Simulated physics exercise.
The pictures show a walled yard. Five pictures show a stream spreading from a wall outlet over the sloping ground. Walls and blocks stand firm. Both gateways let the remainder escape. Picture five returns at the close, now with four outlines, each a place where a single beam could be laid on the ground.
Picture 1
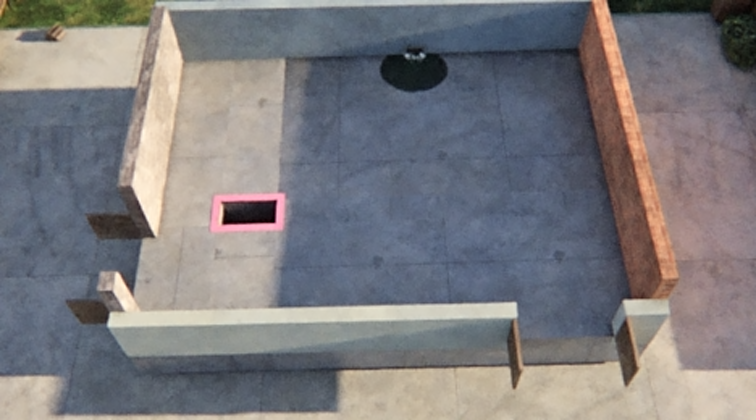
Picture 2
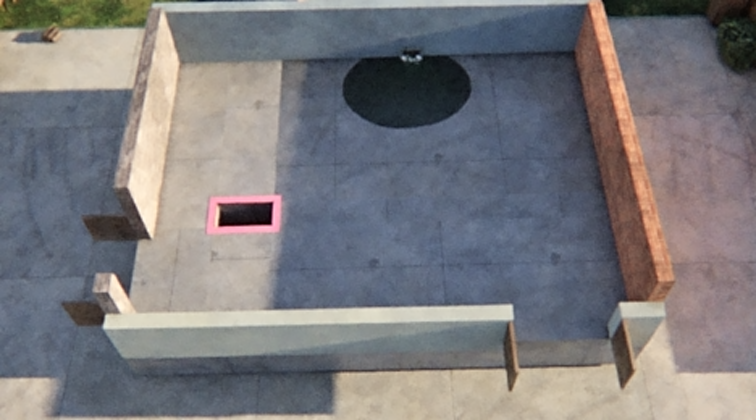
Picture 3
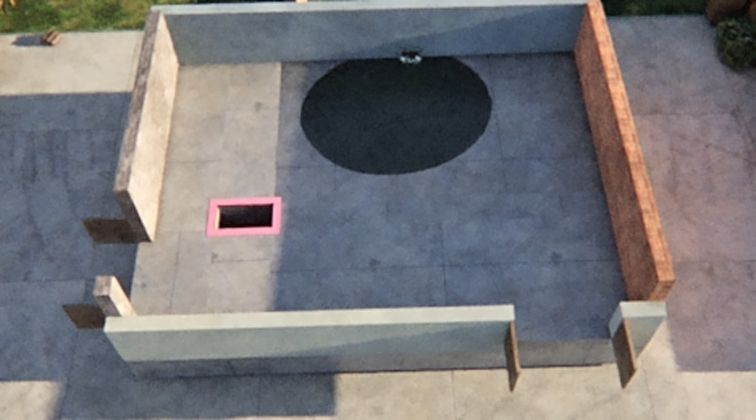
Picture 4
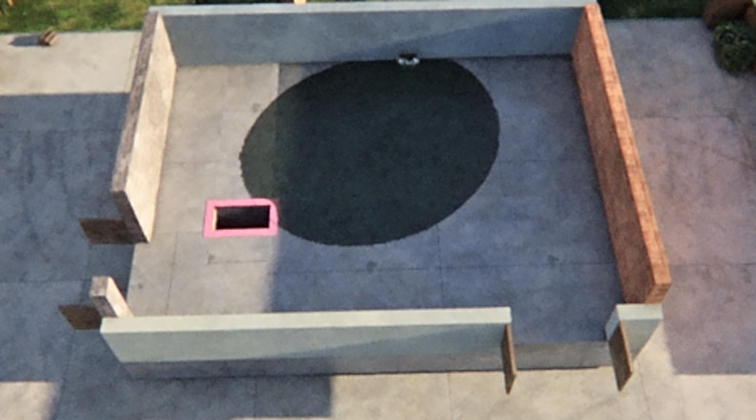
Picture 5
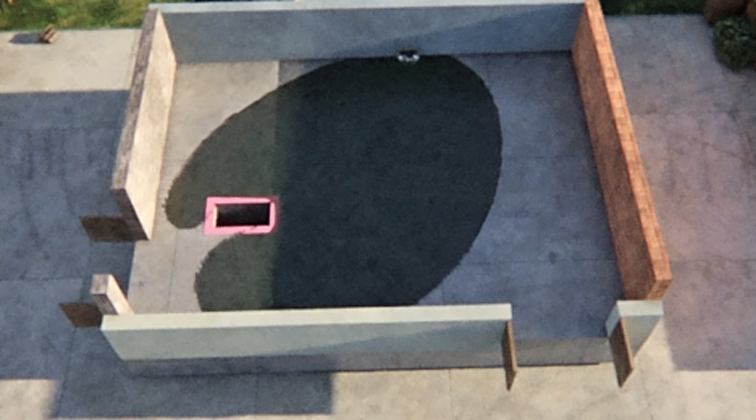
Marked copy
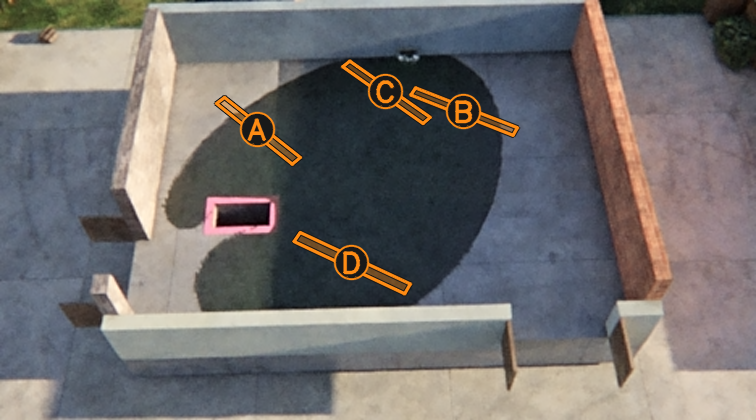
Water spread from an outlet at the back wall of a walled yard, its dark patch widening across the paving toward the front and left until it wrapped around the pink-edged gully and ran in.
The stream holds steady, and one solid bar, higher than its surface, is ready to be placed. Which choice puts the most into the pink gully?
D is best.
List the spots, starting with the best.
Best to worst: D, B, A, C.
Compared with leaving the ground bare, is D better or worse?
Better.
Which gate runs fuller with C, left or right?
The left one.
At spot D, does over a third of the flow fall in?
Yes.
On the marked copy, A from (220, 100) to (296, 160); B from (413, 91) to (515, 131); C from (346, 63) to (426, 120); D from (297, 237) to (407, 288).
For spot A, about 17 % of the stream goes into the pink gully, about 83 % out by the gates.
For spot B, about 28 % of the stream goes into the pink gully, about 71 % out by the gates.
For spot C, about 2 % of the stream goes into the pink gully, about 98 % out by the gates.
For spot D, about 46 % of the stream goes into the pink gully, about 54 % out by the gates.
